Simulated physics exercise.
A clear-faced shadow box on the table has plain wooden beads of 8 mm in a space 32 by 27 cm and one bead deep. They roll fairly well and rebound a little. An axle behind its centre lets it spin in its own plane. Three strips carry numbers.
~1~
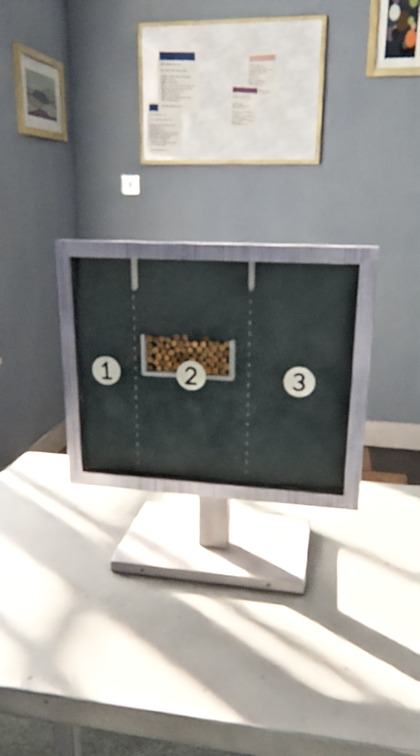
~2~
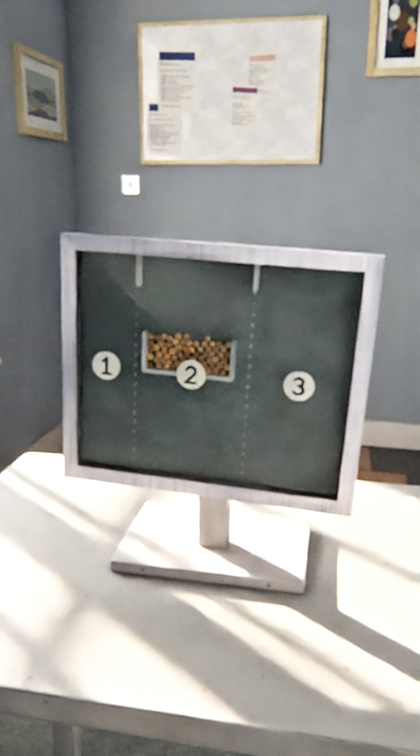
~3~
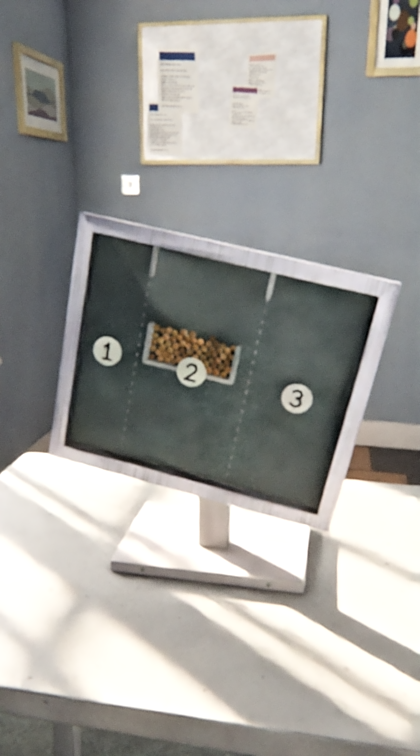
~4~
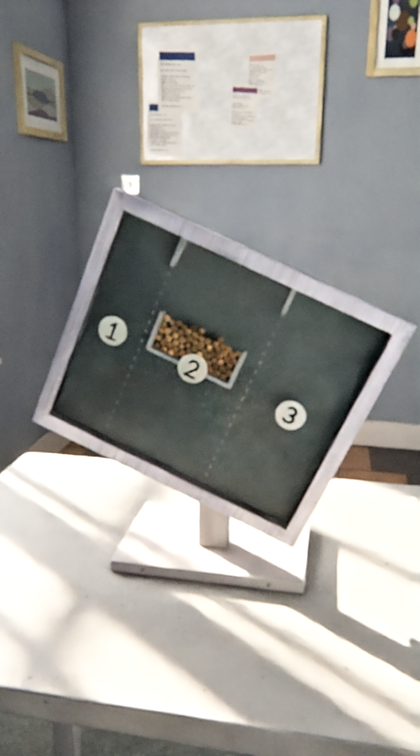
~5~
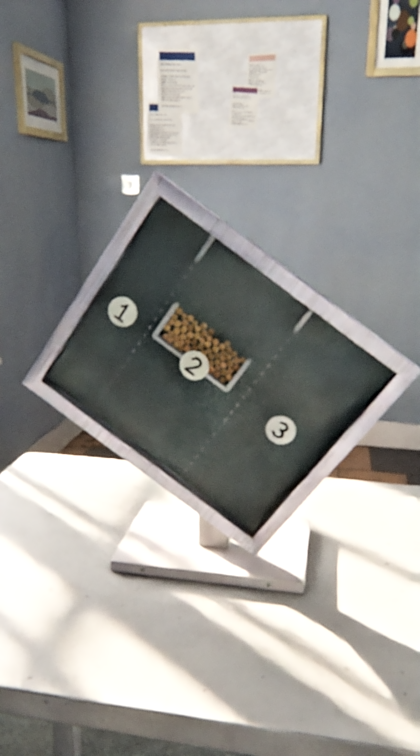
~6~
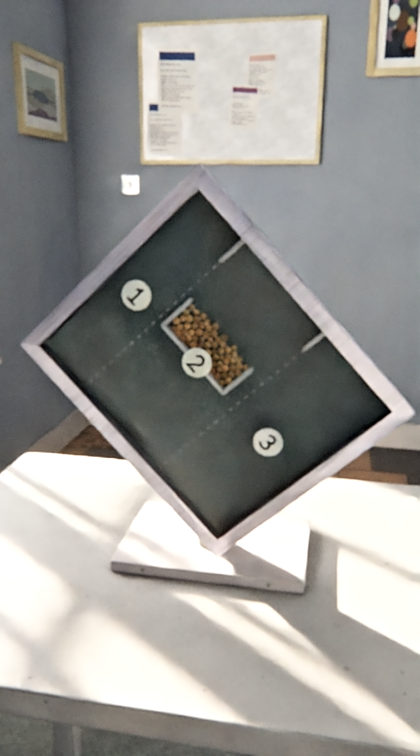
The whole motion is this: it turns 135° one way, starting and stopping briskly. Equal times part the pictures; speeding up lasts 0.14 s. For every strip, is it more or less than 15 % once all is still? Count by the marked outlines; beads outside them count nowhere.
Strip 1: Less, strip 2: More, strip 3: More than 15 %.
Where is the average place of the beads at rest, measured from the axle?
Some 1 cm right and 15 cm below.
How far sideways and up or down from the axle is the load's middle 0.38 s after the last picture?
About 4 cm right and 9 cm below.
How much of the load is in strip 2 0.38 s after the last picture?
About 60 per cent.
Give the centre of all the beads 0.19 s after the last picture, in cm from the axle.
Some 3 cm right and 1 cm above.
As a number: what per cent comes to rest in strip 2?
About 30 per cent.
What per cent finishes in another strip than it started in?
Roughly 70 per cent.
Then, 0.19 s after the last picture, it stands 83° clockwise; the beads' middle is 3 cm right of and 1 cm above the centre; no. 2, 95 %, no. 3, 5 %.
Then, 0.38 s after the last picture, it stands 118° clockwise; the beads' middle is 4 cm right of and 9 cm below the centre; no. 2, 60 %, no. 3, 40 %.
Then, 0.54 s after the last picture, it stands 135° clockwise; the beads' middle is 1 cm right of and 14 cm below the centre; no. 2, 40 %, no. 3, 60 %.
At rest 1.2 s after the last picture, it stands 135° clockwise; no. 1, 0 %, no. 2, 30 %, no. 3, 70 %.
